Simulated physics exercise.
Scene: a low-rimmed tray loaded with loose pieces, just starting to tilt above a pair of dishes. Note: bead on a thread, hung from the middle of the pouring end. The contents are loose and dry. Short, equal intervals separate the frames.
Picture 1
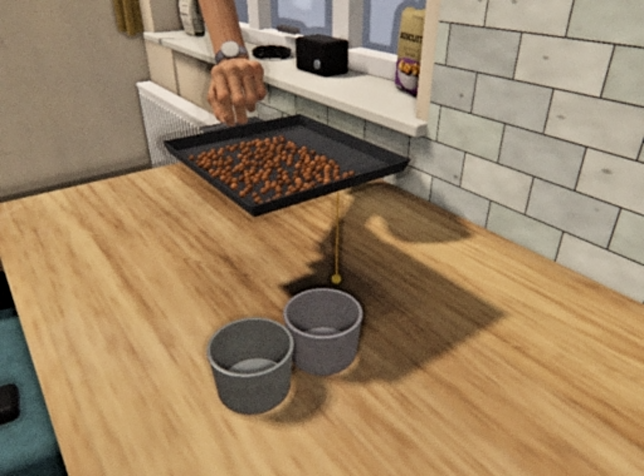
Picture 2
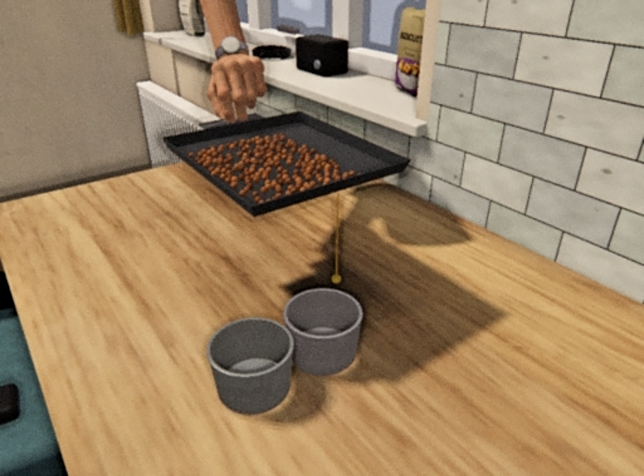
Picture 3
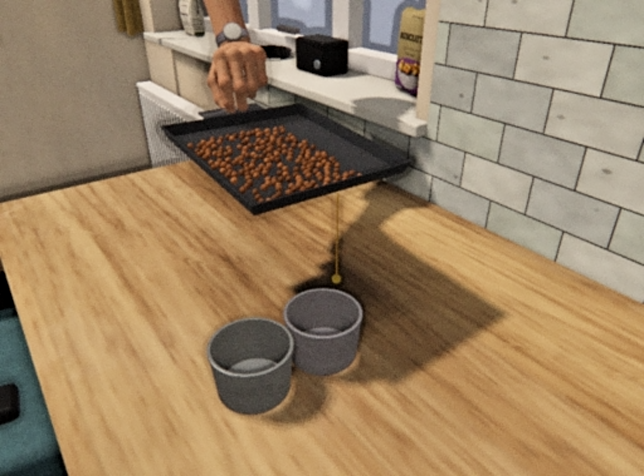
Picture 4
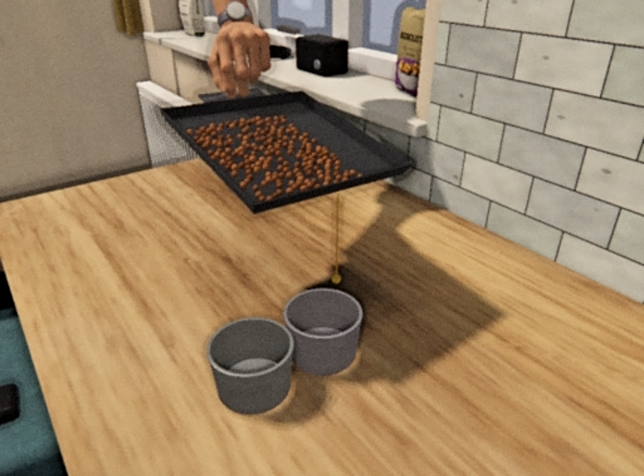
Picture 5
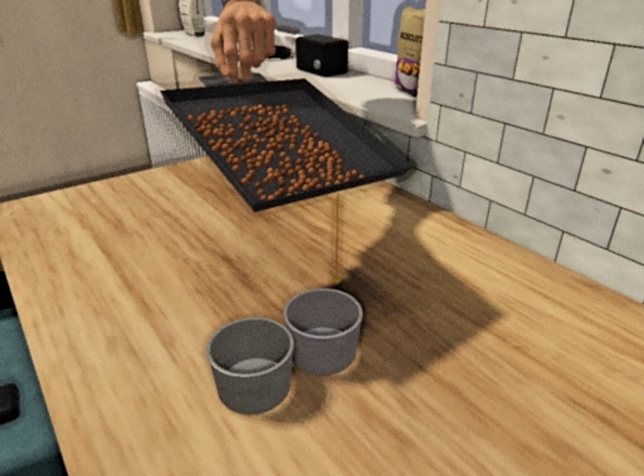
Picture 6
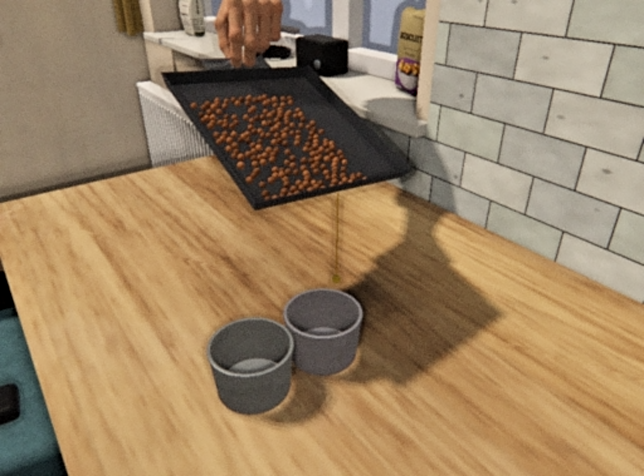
A hand wearing a wristwatch raises the far end of a dark, low-rimmed tray, tilting it gradually toward the near right while its small orange-brown pieces begin to shift across it. The fixed, slightly elevated view shows a wooden kitchen counter beside pale wall tiles and a windowsill. Two empty grey dishes sit below, and a thin thread with a small bead hangs from the tray's near end.
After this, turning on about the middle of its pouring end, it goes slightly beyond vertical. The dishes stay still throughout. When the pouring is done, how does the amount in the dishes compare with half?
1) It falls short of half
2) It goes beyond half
1, it falls short of half.
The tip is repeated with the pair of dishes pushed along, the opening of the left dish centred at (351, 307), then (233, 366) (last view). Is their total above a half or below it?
The bulk of it, then Short of half.
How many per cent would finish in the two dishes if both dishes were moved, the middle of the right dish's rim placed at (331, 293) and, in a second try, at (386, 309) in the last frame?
Roughly 10 per cent, then roughly 50 per cent.
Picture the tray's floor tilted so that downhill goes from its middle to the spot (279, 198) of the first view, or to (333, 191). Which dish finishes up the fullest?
The left-side dish first and The right-side dish second.
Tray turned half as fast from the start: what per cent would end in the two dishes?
About 20 per cent.
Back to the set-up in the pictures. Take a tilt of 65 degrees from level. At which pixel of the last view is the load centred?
Somewhere about (352, 183).
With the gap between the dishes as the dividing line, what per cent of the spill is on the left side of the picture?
I'd put it at around 0 per cent.
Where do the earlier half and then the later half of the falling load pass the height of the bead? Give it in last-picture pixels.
Early half: (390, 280); late half: (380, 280).
Just after the last frame, tray tipped steeply; the larger part on the tray; roughly a quarter in the air.
A moment on, tray tipped past a quarter turn; just a few on the tray; roughly a quarter in the right dish; roughly half outside both; roughly a third in the air.
Further on, tray tipped past a quarter turn; roughly a quarter in the right dish; the larger part outside both.
When it is over, tray tipped past a quarter turn; not one in the left dish; roughly a quarter in the right dish; the larger part outside both.
